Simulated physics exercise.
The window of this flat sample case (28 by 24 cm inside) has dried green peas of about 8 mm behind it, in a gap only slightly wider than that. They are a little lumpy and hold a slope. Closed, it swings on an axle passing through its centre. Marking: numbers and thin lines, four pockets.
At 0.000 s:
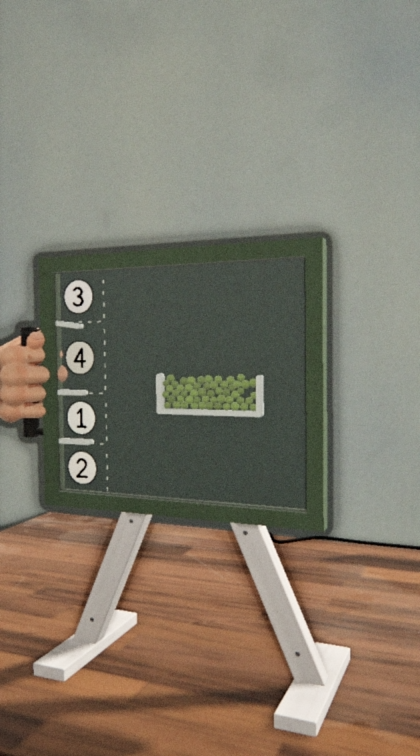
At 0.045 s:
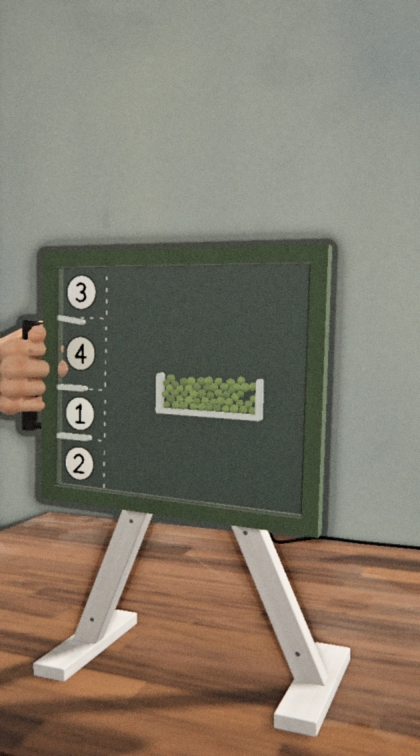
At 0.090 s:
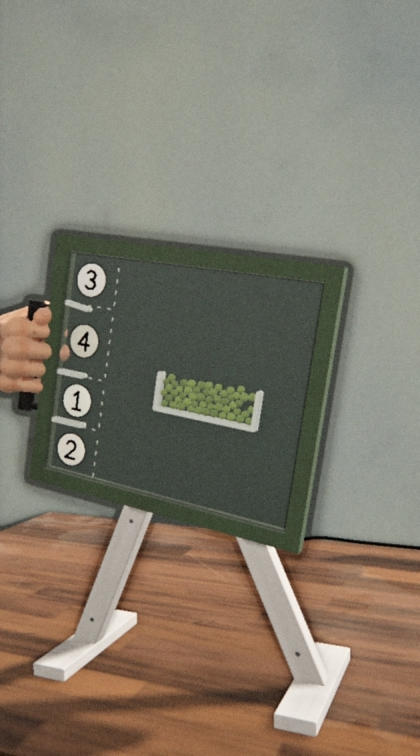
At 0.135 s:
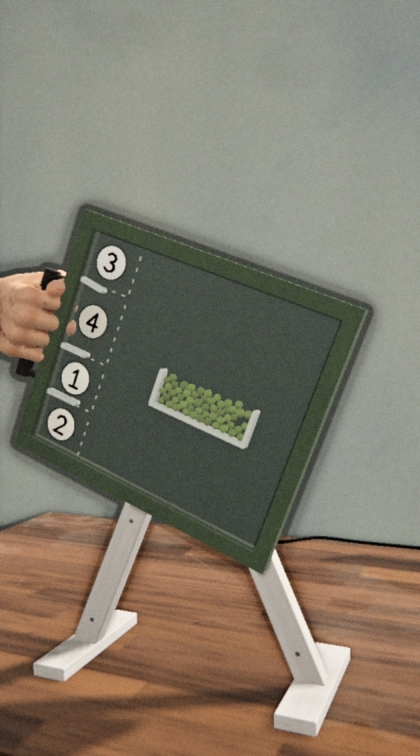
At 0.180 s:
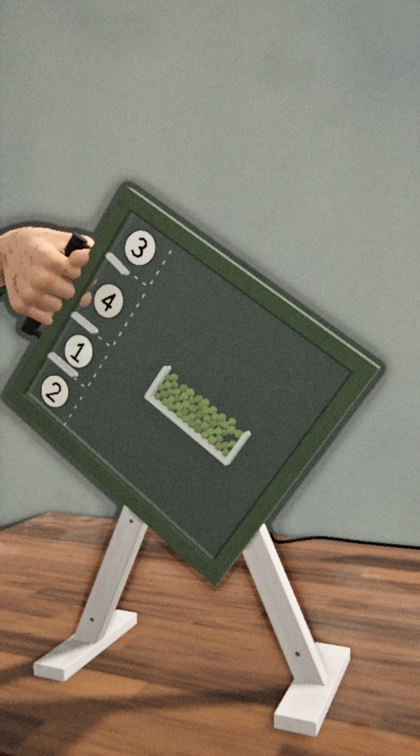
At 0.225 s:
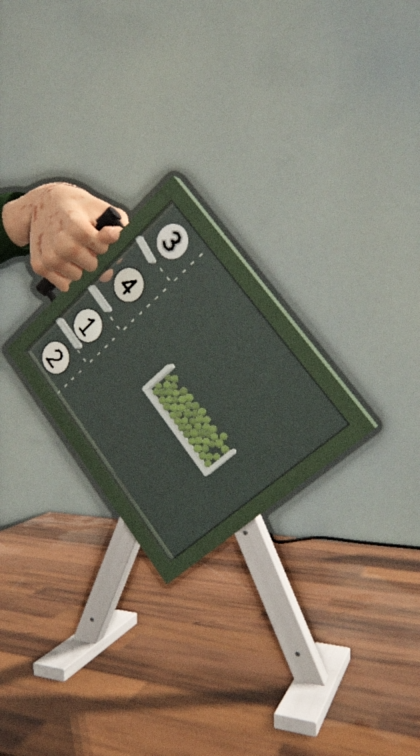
In a room with a plain grey-blue wall and a wooden floor, a fixed camera looks slightly from one side at a board on white legs. The green-framed dark panel has four numbered white discs down its left edge and a white open-topped tray of green peas near its centre. A hand gripping a black handle at left turns the panel clockwise, slowly then further, tilting the tray steeply rightward.
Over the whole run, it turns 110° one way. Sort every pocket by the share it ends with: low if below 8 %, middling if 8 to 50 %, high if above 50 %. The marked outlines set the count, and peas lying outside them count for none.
No. 1: Low; 2: Low; 3: Low; 4: Low.
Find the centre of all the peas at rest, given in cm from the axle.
About 2 cm right and 14 cm below.
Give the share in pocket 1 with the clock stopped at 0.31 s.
0 per cent.
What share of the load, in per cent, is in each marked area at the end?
In per cent: Pocket 1 holds 0, pocket 2 holds 0, pocket 3 holds 0, pocket 4 holds 0.
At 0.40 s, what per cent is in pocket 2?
It comes to close to 0 percent.
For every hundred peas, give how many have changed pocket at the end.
0 %.
After 0.31 s, it stands 79° clockwise; the peas' middle is in line with and 5 cm below the centre; nothing in the marked areas.
After 0.40 s, it stands 104° clockwise; the peas' middle is in line with and 8 cm below the centre; nothing in the marked areas.
After 0.47 s, it stands 110° clockwise; the peas' middle is in line with and 10 cm below the centre; nothing in the marked areas.
At rest by 1.4 s, it stands 110° clockwise; no. 1, 0 %, no. 2, 0 %, no. 3, 0 %, no. 4, 0 %, elsewhere 100 %.
